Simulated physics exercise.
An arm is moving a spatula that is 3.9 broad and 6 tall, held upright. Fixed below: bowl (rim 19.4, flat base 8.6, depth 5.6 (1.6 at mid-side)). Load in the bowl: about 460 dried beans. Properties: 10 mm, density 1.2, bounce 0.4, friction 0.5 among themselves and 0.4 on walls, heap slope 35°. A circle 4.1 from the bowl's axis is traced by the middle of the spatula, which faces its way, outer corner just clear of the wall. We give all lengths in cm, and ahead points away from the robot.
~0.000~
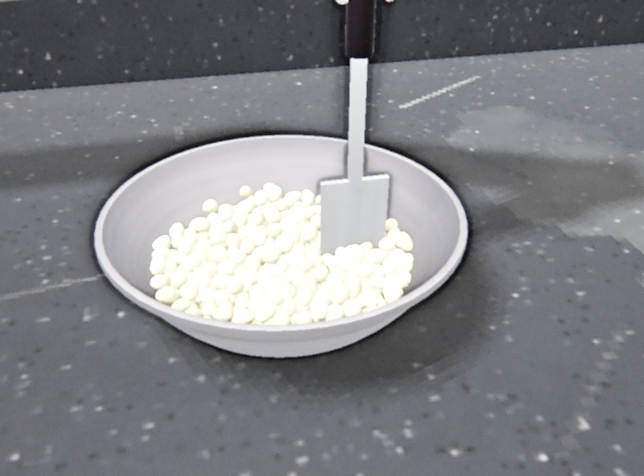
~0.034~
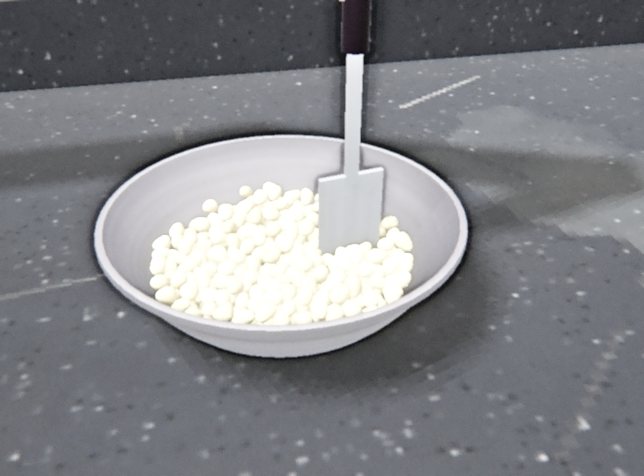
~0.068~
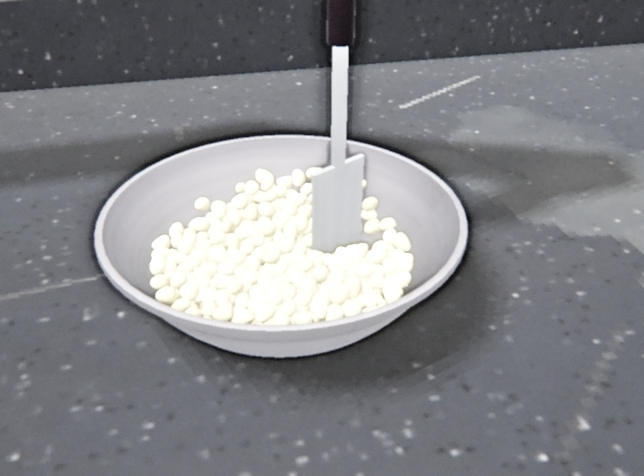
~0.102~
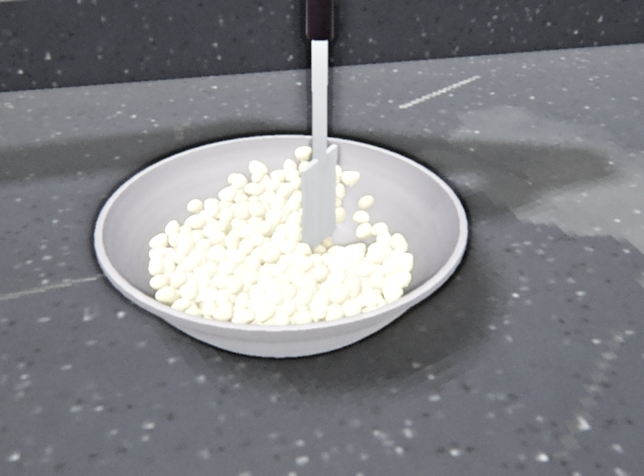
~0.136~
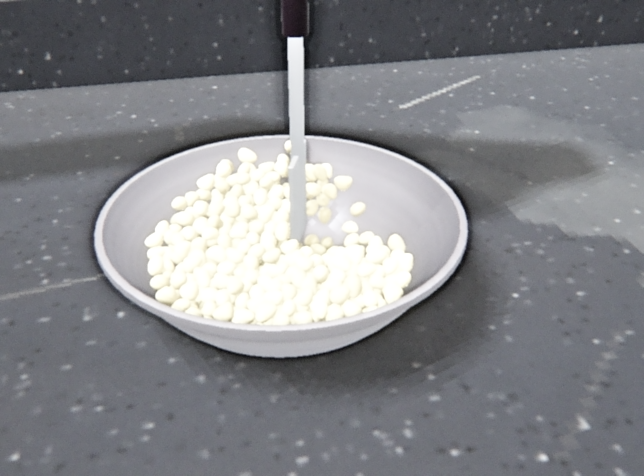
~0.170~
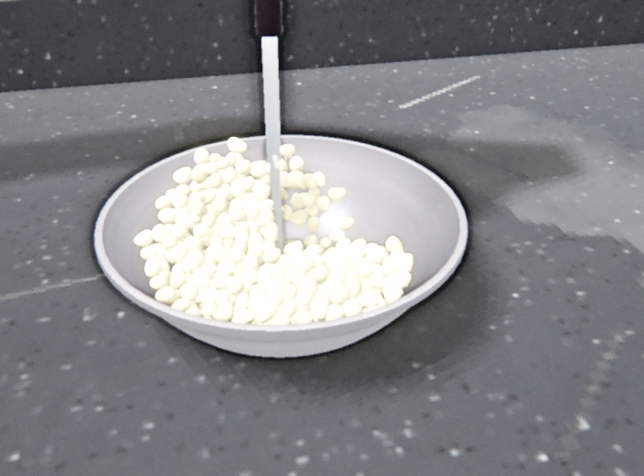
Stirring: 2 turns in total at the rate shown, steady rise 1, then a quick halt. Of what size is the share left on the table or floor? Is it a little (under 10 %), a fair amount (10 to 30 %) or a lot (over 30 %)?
A little, under 10 %.
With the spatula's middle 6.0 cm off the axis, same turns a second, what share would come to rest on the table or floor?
That would come to roughly 0 percent.
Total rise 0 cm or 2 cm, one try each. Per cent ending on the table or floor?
Near 10 in a hundred, then 5 in a hundred.
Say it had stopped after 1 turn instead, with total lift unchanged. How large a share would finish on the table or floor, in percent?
It would be around 5 percent.
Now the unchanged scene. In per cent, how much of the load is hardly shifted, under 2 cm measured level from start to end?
About 5 %.
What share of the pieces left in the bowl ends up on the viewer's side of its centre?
Near 45 per cent of what stays in the bowl.
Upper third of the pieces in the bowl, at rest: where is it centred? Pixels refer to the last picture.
(282, 230).
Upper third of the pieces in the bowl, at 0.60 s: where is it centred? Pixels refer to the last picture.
Centre of upper third: Approx. (390, 226) px.
After 0.60 s, 335° round, highest piece 7 above the table; 439 in the bowl, 16 on the table or floor.
After 1.03 s, 224° round, highest piece 7 above the table; 430 in the bowl, 25 on the table or floor.
After 1.45 s, 0° round, highest piece 6 above the table; 428 in the bowl, 27 on the table or floor.
After 2.15 s, 0° round, highest piece 6 above the table; 428 in the bowl, 27 on the table or floor.
In the end, 428 in the bowl, 27 on the table or floor. That is 6 % on the table or floor.
